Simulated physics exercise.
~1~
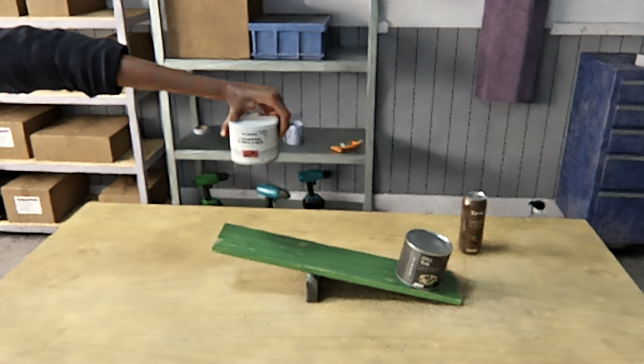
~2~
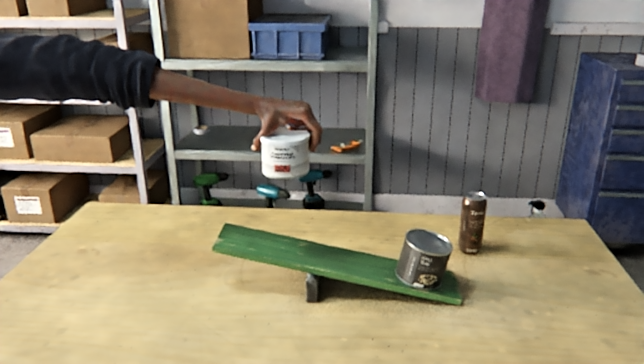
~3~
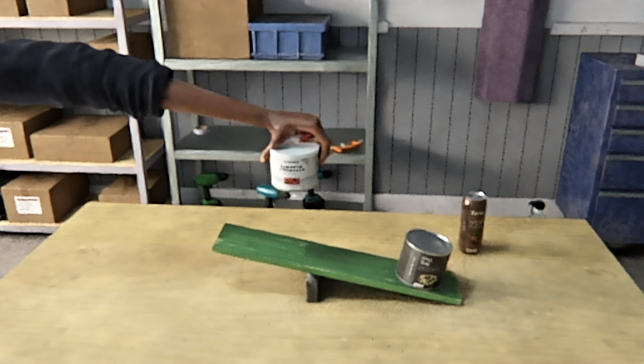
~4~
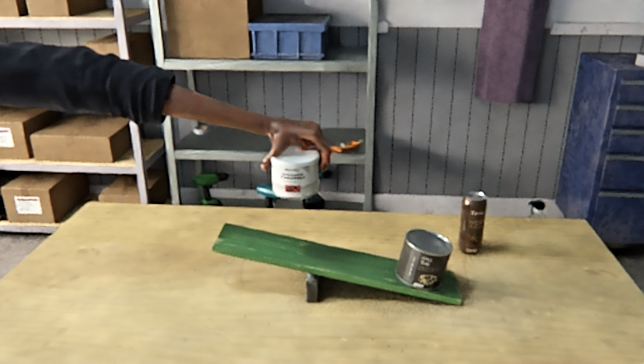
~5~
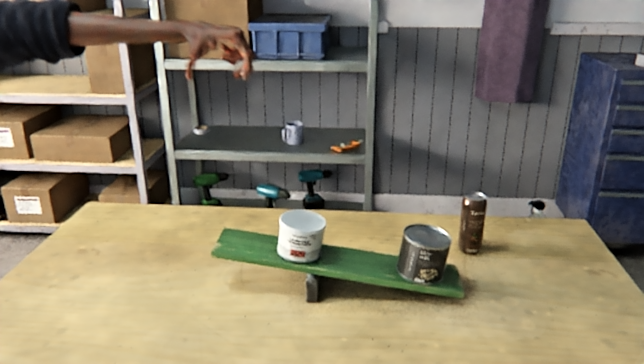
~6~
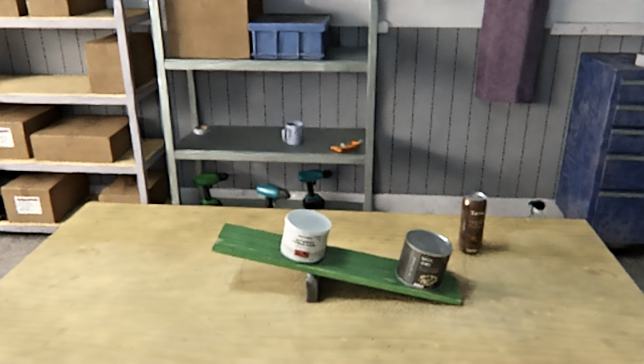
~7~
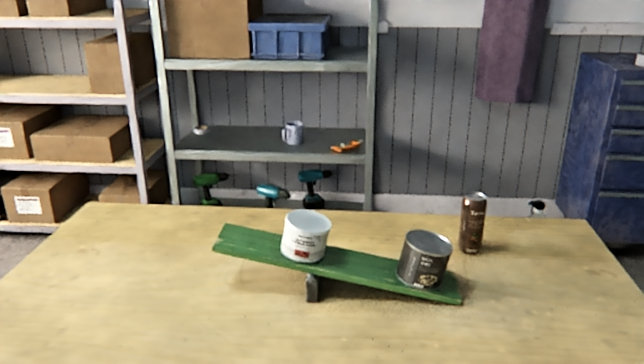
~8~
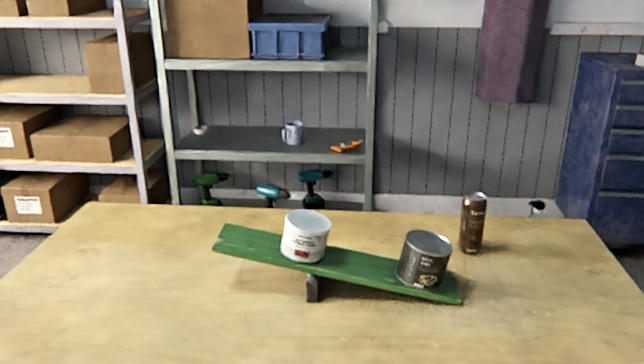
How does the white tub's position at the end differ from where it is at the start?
At the start the white tub is held in the air above the left part of the plank. At the end it is lower and further right, resting on the green plank near the block.
